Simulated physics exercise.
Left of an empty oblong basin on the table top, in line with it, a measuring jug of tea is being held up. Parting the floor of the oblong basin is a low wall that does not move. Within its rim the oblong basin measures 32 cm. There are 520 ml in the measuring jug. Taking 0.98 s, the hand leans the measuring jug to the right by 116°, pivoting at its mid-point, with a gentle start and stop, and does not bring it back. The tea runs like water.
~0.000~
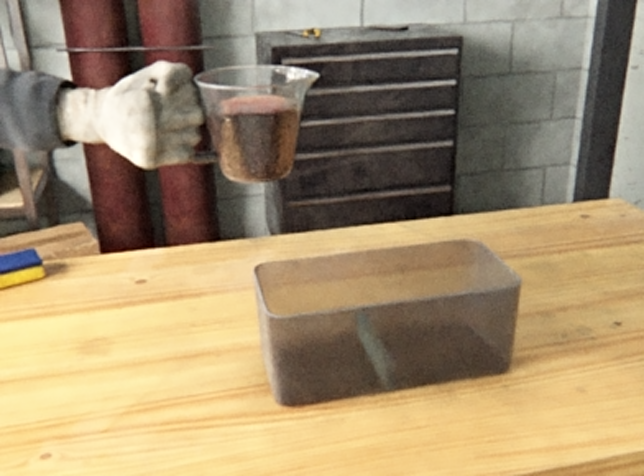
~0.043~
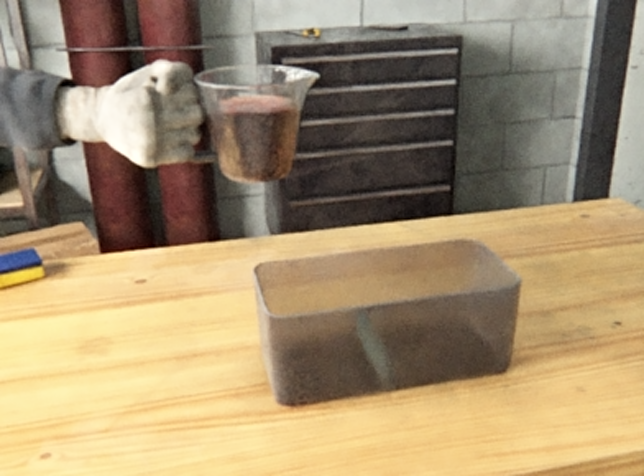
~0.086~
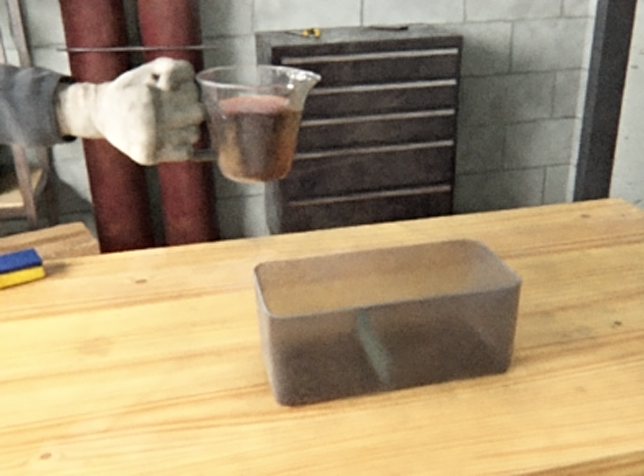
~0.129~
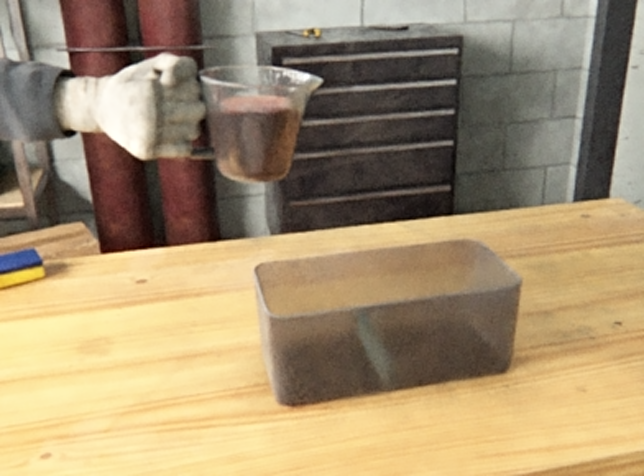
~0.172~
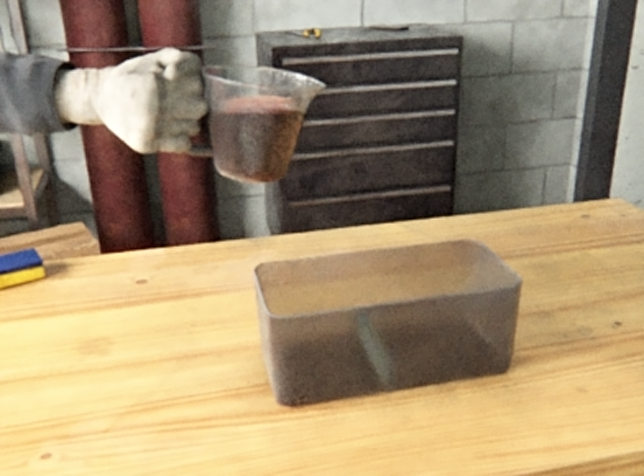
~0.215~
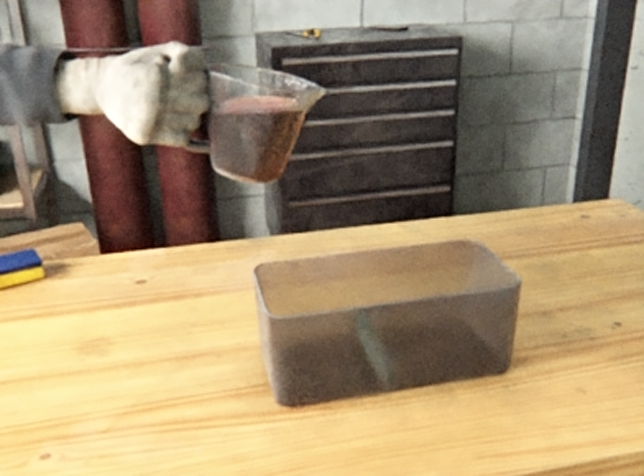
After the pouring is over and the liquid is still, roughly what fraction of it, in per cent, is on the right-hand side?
Roughly 52 out of 100 parts.
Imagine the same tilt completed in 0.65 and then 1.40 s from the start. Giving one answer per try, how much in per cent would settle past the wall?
35 then 65 %.
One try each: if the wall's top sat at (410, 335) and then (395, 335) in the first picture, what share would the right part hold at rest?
Around 10 and 10 percent, in that order.
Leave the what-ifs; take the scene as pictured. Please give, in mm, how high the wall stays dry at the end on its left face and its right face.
Near 24 mm for the left and near 24 mm for the right.
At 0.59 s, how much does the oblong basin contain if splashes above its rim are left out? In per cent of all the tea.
Around 2 percent.
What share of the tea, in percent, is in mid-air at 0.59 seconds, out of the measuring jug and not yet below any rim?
Estimate: About 28 % of all of it.
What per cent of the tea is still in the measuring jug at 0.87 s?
What remains is about 6 percent of it all.
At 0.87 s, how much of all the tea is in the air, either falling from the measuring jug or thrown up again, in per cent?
I'd put it at about 22 per cent of the liquid.
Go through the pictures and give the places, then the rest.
In the first frame, it leans 0°; its right rim is at (319, 74); the tea meets the walls at (205, 108) and (299, 101); the oblong basin's rim runs from (260, 291) to (500, 261); the wall's top is at (375, 338).
In the second frame, it leans 1°; its right rim is at (319, 74); the tea meets the walls at (206, 108) and (299, 101).
In the third frame, it leans 2°; its right rim is at (320, 76); the tea meets the walls at (206, 107) and (299, 101).
In the fourth frame, it leans 5°; its right rim is at (323, 79); the tea meets the walls at (207, 107) and (301, 102).
In the fifth frame, it leans 9°; its right rim is at (325, 84); the tea meets the walls at (210, 108) and (303, 102).
In the sixth frame, it leans 13°; its right rim is at (328, 90); the tea meets the walls at (211, 109) and (305, 103).
After 0.59 s the tilt is 77° and 70 per cent is still to pour, 1 is left of the wall and 0 right of it.
After 0.87 s the tilt is 113° and 6 per cent is still to pour, 27 is left of the wall and 46 right of it.
After 1.16 s the tilt is 116° and 0 per cent is still to pour, 46 is left of the wall and 51 right of it.
After 1.48 s the tilt is 116° and 0 per cent is still to pour, 46 is left of the wall and 52 right of it.
In the end 46 per cent lies left of the wall, 52 right of it and 2 outside.
